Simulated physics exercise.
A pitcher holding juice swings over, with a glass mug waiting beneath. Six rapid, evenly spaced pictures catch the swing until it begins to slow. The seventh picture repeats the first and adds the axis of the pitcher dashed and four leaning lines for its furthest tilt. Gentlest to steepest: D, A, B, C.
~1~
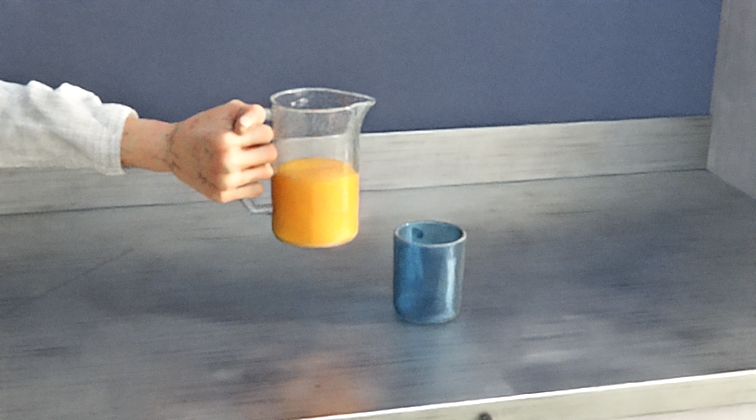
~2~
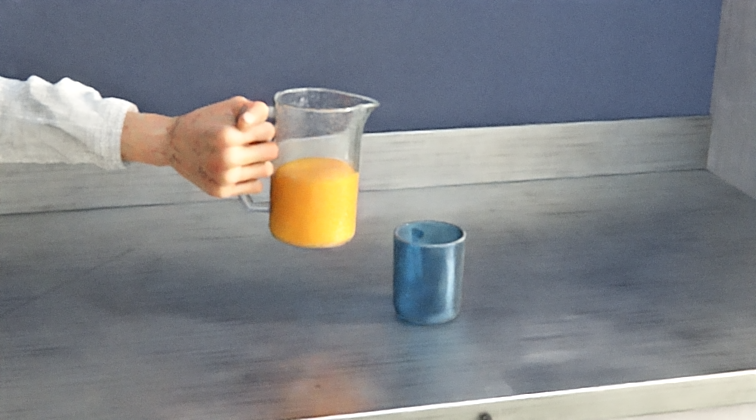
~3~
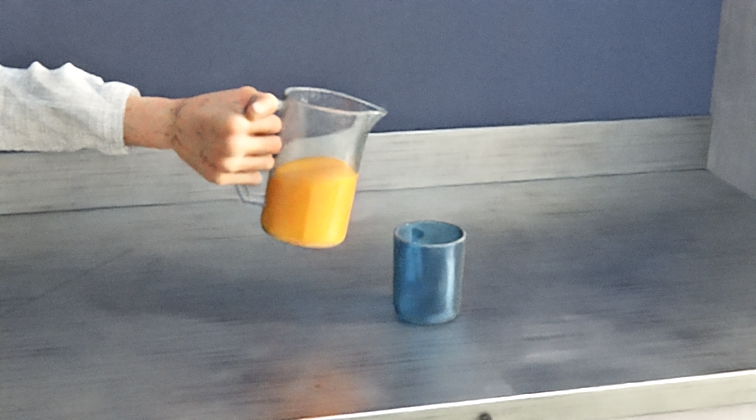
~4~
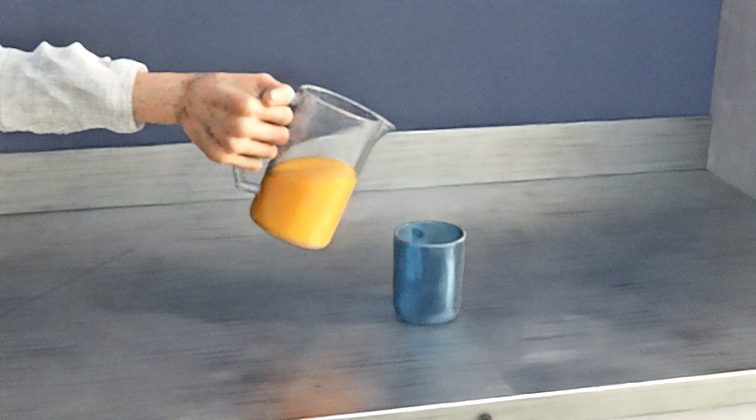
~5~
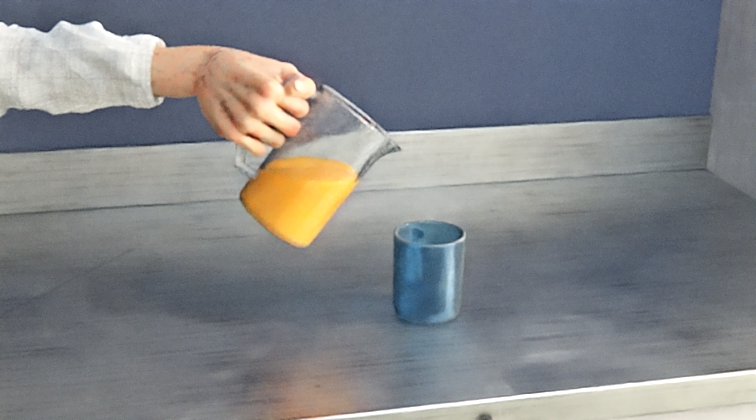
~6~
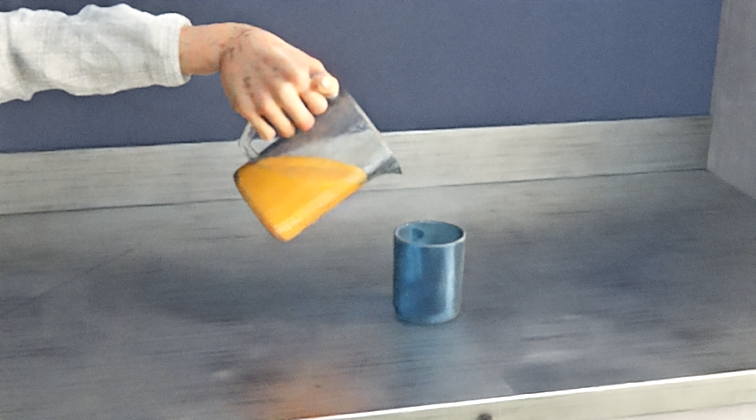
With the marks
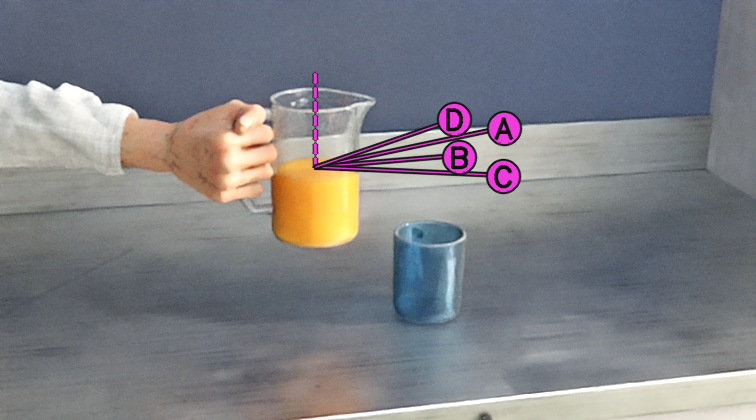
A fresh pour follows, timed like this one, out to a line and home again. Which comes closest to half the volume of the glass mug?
Use line A.
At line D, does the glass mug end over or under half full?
Under.
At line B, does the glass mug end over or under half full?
Over.
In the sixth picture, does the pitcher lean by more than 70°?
No.
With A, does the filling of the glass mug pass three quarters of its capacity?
No, less.
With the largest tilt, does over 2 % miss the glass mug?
Yes, it does.
In magenta, A at (487, 130); B at (442, 156); C at (486, 174); D at (438, 124).
Choosing A, the glass mug ends with about 50 % of what it can hold.
Choosing B, the glass mug ends with about 68 % of what it can hold.
Choosing C, the glass mug ends with about 72 % of what it can hold; 14 % of the juice is spilt.
Choosing D, the glass mug ends with about 31 % of what it can hold.
